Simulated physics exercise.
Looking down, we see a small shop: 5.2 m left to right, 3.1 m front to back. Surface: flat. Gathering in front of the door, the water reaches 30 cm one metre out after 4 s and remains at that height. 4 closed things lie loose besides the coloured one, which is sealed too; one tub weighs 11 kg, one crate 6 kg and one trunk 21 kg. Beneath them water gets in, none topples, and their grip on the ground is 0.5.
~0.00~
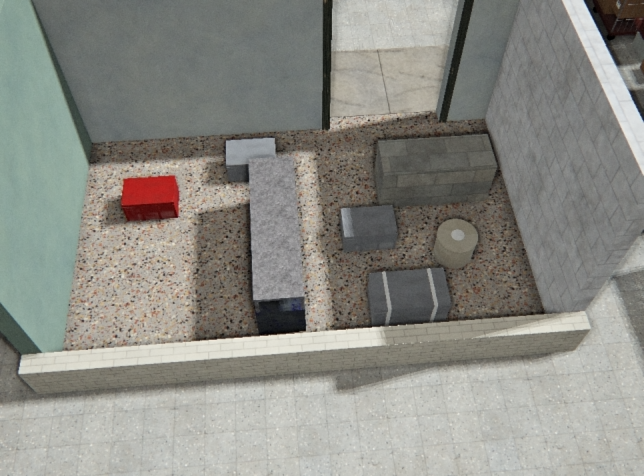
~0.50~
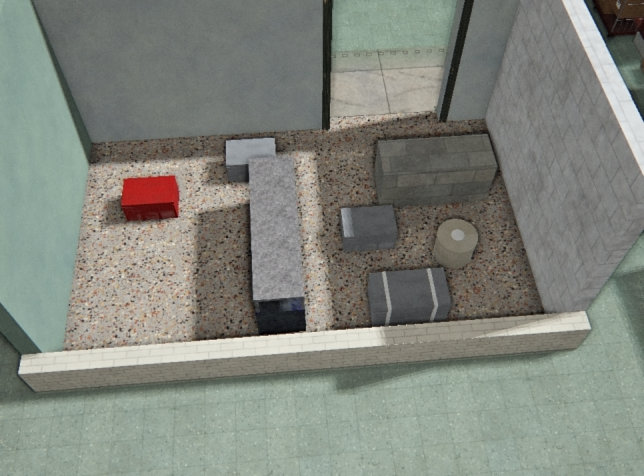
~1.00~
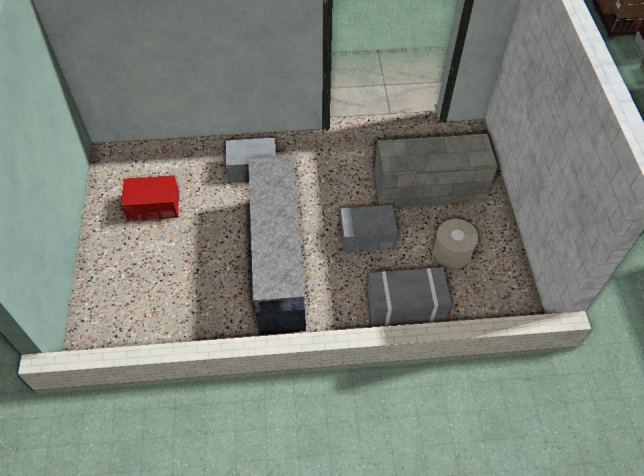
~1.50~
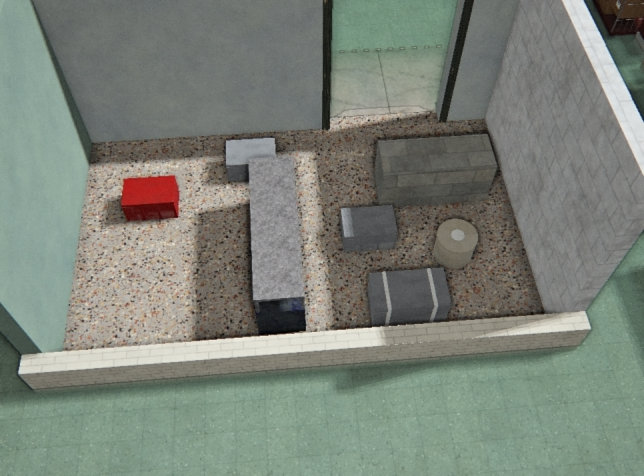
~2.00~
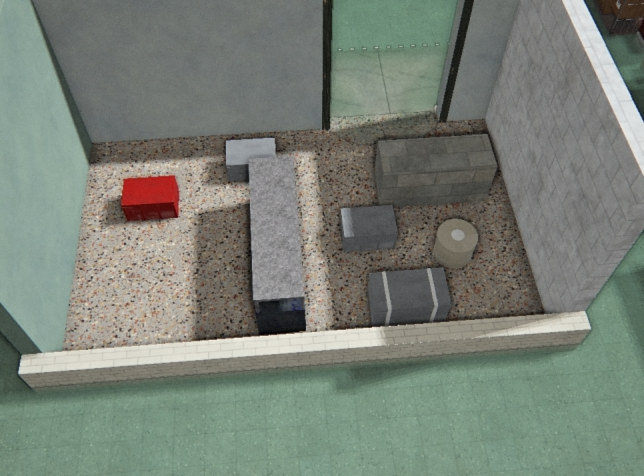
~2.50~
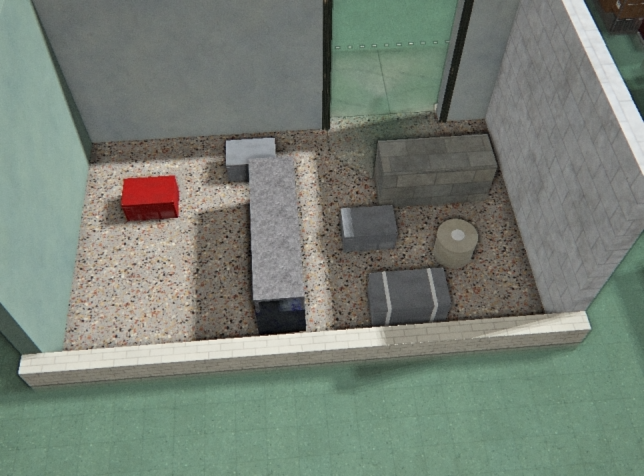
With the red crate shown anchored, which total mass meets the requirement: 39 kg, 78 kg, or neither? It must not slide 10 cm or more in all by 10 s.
Lighter wins.
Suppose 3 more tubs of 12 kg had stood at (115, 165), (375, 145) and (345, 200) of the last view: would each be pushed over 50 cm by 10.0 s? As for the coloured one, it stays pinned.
Result, in order - exceeds it; exceeds it; exceeds it.
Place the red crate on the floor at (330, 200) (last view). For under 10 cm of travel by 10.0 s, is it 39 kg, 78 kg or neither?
The answer: You need the heavier weight.
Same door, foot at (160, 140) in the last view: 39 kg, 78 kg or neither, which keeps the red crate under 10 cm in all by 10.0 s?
Okay, so both masses fail.
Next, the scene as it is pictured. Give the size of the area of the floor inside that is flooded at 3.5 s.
Roughly 2.5 m2 of it is wet.
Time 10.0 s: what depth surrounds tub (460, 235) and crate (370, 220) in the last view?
Depths: Near 11 cm, then near 13 cm.
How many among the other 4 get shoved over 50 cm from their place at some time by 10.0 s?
Total: 4.
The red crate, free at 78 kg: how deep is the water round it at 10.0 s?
Close to 10 cm deep.
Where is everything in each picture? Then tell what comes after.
In the first picture, the red crate at (148, 190), on the bottom; water covers 0.0 m2; 0 of 5 have shifted.
In the second picture, the red crate at (148, 190), on the bottom; water covers 0.0 m2; 0 of 5 have shifted.
In the third picture, the red crate at (148, 190) rests on the ground; water covers 0.0 m2; 0 of 5 have shifted.
In the fourth picture, the red crate at (148, 190), on the bottom; water covers 0.0 m2; 0 of 5 have shifted.
In the fifth picture, the red crate at (148, 190) rests on the ground; 0.3 m2 under water; 0 of 5 have shifted.
In the sixth picture, the red crate at (148, 190) rests on the ground; water covers 1.1 m2; 0 of 5 have shifted.
After 3.5 s the red crate would be 0 cm from its start with 39 kg and 0 cm from its start with 78 kg; 0 cm of water round it then.
After 4.5 s the red crate would be 0 cm from its start with 39 kg and 0 cm from its start with 78 kg; 0 cm of water round it then.
After 7.0 s the red crate would be 0 cm from its start with 39 kg and 0 cm from its start with 78 kg; 5 cm of water round it then.
After 10.0 s the red crate would be 0 cm from its start with 39 kg and 0 cm from its start with 78 kg; 10 cm of water round it then.
